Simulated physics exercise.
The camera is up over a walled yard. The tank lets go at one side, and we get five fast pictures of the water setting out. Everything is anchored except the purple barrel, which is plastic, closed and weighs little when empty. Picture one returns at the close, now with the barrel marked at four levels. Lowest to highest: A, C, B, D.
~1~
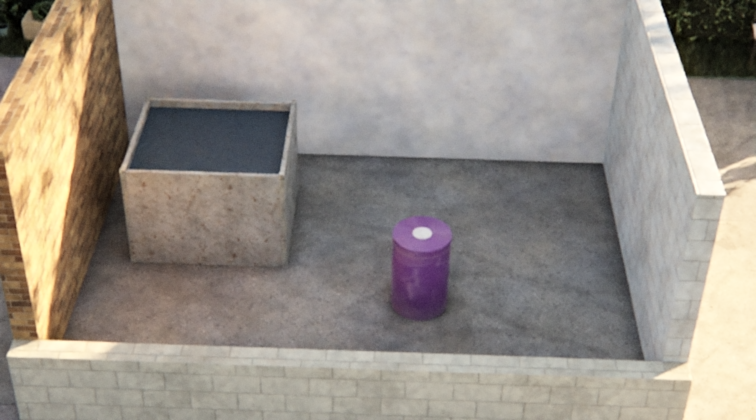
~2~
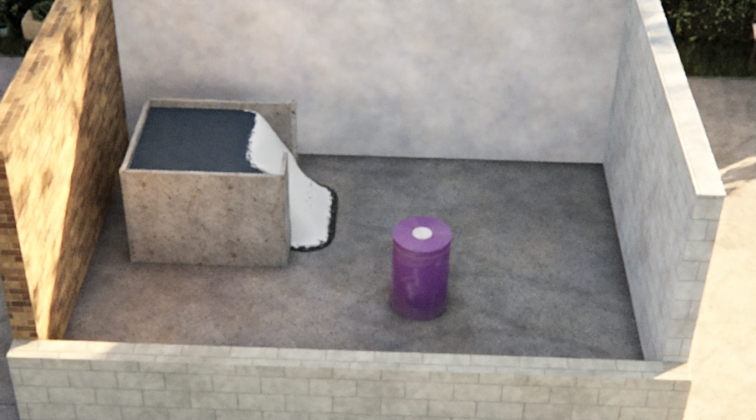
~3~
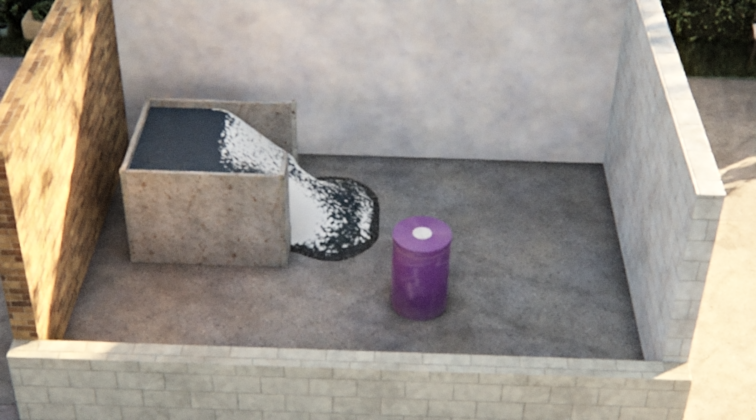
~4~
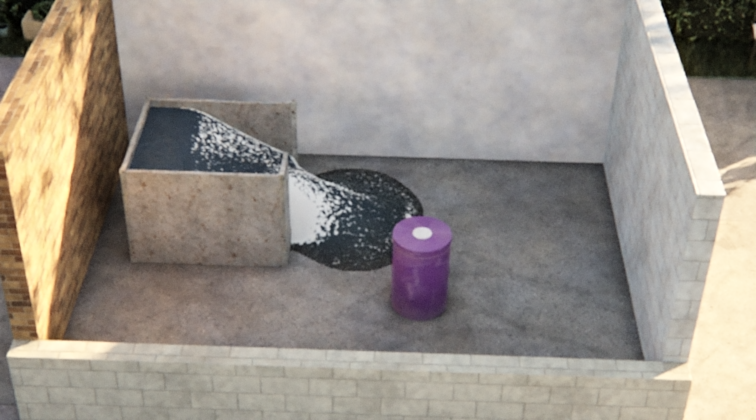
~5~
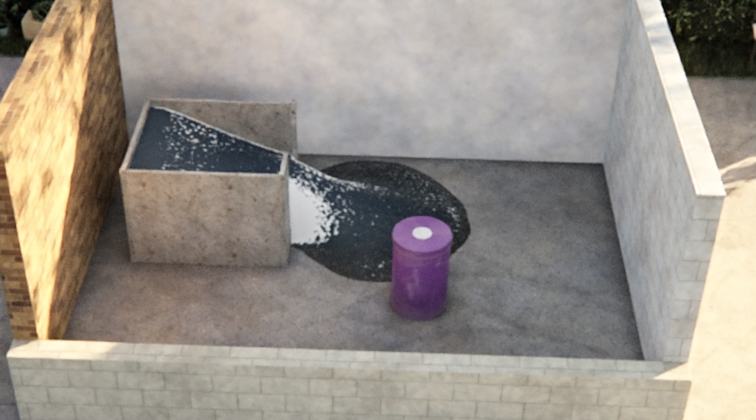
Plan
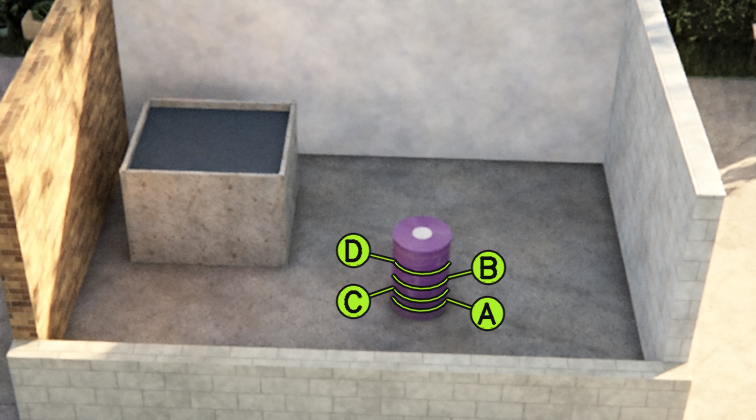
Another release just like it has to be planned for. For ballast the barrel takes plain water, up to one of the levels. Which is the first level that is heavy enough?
Level C just does it.
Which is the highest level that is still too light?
Level A.
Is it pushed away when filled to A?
Yes, that goes wrong.
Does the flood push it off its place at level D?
No.
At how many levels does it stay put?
Three.
In lime, A at (419, 310); B at (420, 288); C at (420, 301); D at (421, 274); from the bottom up A, C, B, D.
If A is chosen, it is pushed about its own width away.
If B is chosen, it does not move.
If C is chosen, it does not move.
If D is chosen, it does not move.
